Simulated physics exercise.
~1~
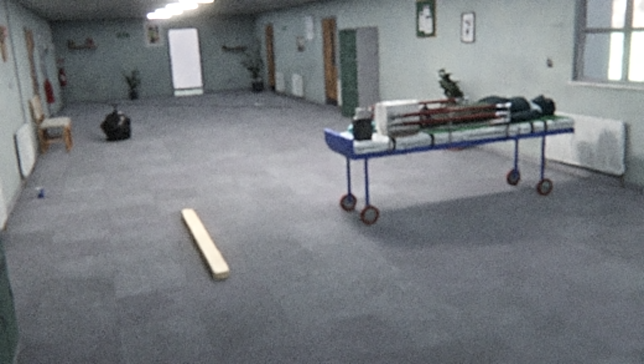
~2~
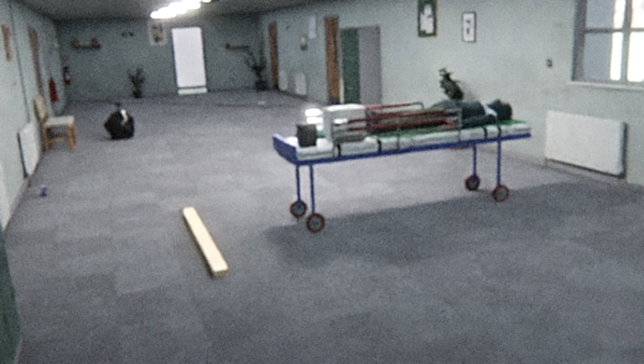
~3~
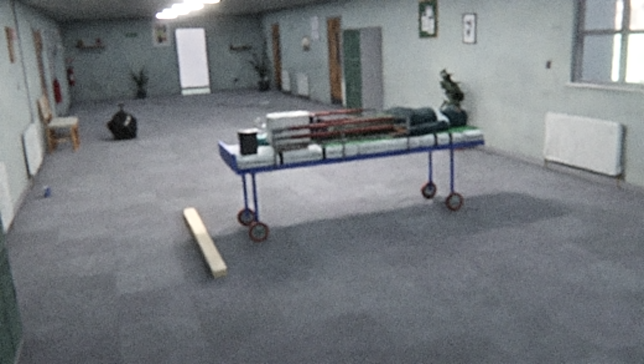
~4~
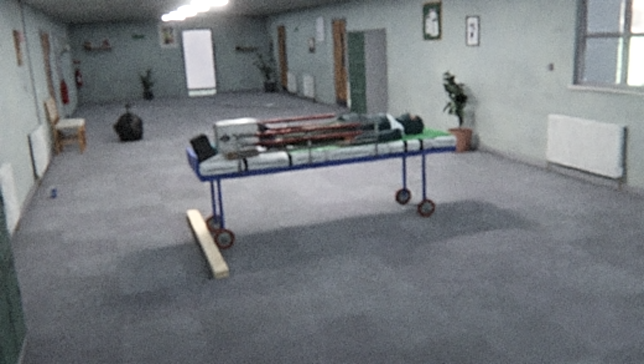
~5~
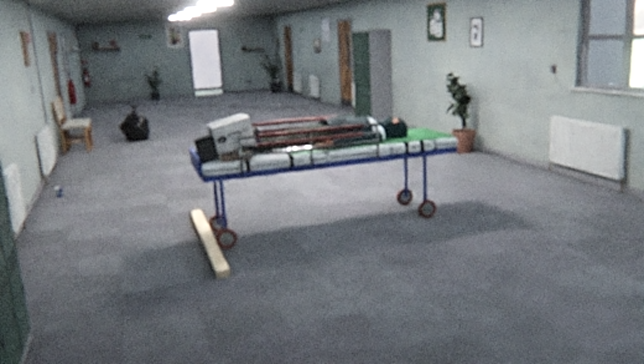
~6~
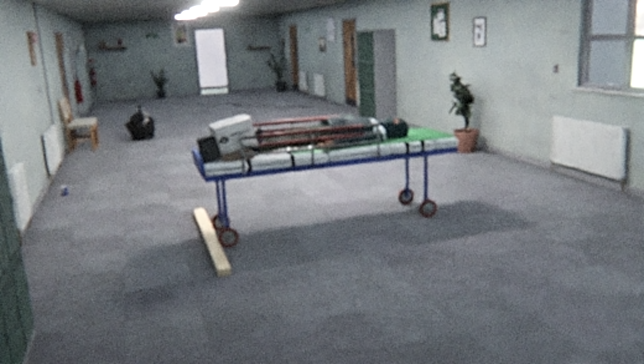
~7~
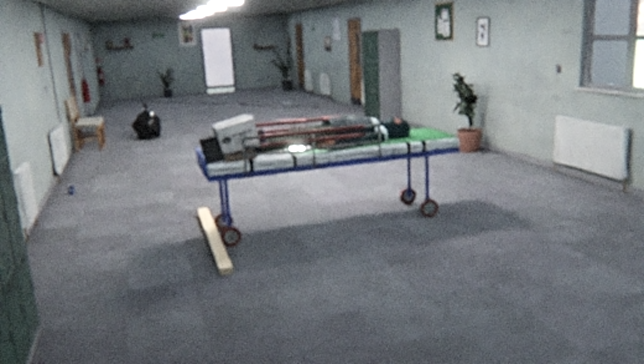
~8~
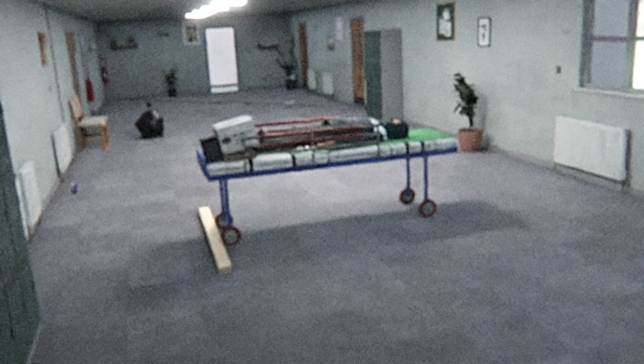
The clip shows a blue-framed trolley carrying a limp figure and loose kit as it rolls left across a grey room and stops abruptly at a wooden sill. The load shifts slightly, with a black item tipping over, and the figure and the visible kit remain aboard.
